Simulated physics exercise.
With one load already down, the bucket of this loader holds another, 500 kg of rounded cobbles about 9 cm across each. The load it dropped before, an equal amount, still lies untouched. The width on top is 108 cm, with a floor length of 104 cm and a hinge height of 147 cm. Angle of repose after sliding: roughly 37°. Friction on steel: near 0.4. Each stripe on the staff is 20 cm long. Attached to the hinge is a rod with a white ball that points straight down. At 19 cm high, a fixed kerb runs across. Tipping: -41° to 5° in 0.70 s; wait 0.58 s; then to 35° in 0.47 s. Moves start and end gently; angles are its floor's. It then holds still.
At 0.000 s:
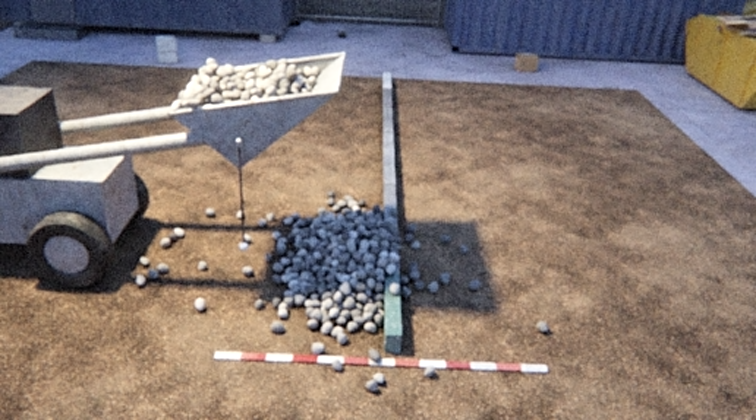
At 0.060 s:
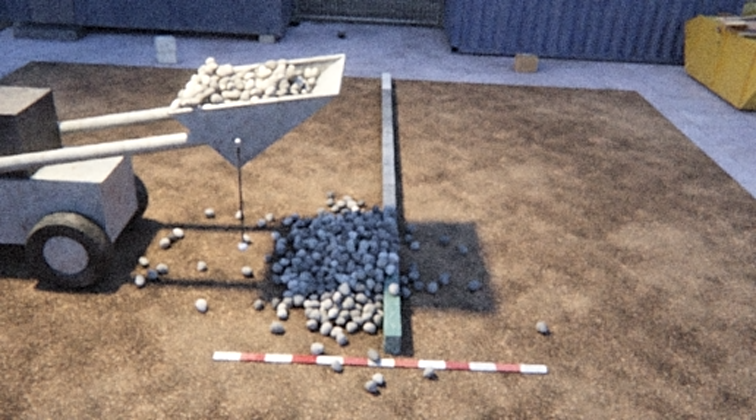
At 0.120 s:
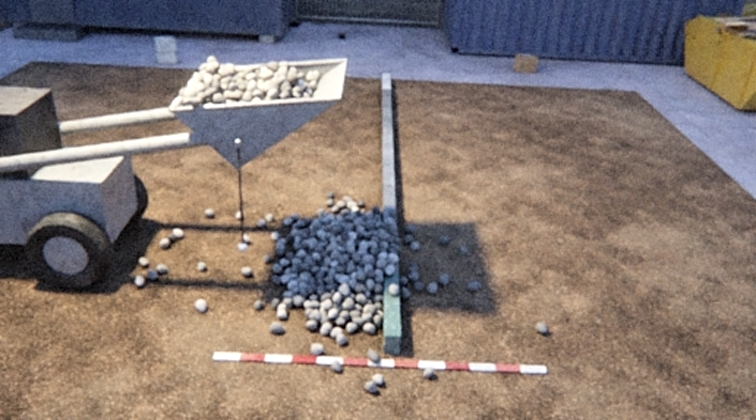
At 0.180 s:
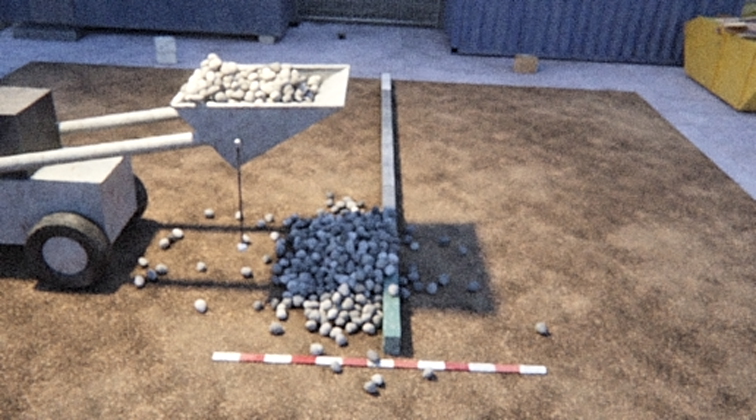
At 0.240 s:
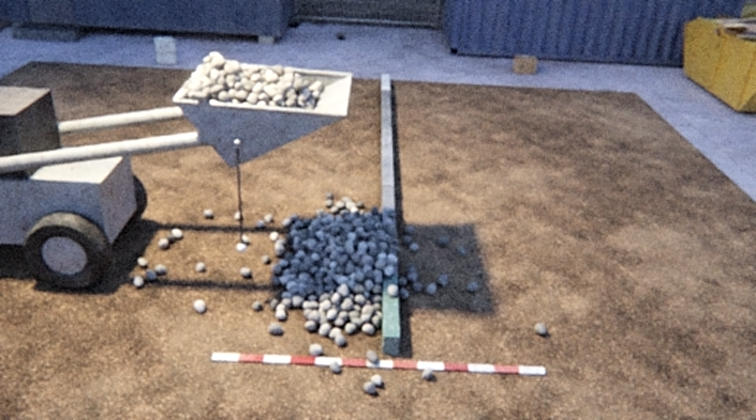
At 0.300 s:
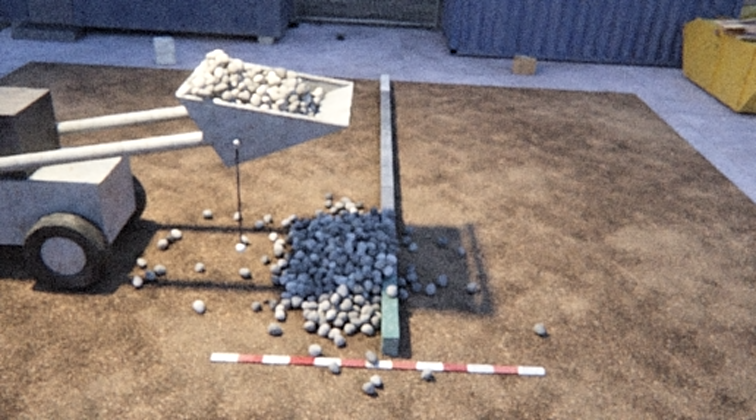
On a patch of brown dirt near blue containers, a loader holds a bucket of pale stones above a heap lying against a kerb. The bucket slowly tilts forward, its front edge lowering a little, and the stones inside shift slightly toward the lip while the heap below stays still.
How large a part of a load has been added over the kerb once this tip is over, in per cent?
Around 39 per cent is added.
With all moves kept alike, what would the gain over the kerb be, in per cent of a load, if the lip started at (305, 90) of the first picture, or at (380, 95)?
First place about 5 %, second about 85 %.
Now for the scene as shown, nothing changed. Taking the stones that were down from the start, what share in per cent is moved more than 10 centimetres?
I'd put it at about 10 per cent.
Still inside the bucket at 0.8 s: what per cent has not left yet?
Reading: Near 100 % of the load.
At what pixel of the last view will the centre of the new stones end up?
The centre sits about (374, 249).
After 0.5 s the floor is at -3°; in per cent of one load, 100 in the bucket, 97 on this side of the kerb, 3 over the kerb; the foremost stones are at (452, 284).
After 0.8 s the floor is at 5°; in per cent of one load, 100 in the bucket, 98 on this side of the kerb, 3 over the kerb; the foremost stones are at (452, 284).
After 2.2 s the floor is at 35°; in per cent of one load, 30 in the bucket, 164 on this side of the kerb, 7 over the kerb; the foremost stones are at (460, 277).
After 4.9 s the floor is at 35°; in per cent of one load, 0 in the bucket, 158 on this side of the kerb, 43 over the kerb; the foremost stones are at (540, 265). Net gain over the kerb, 39.
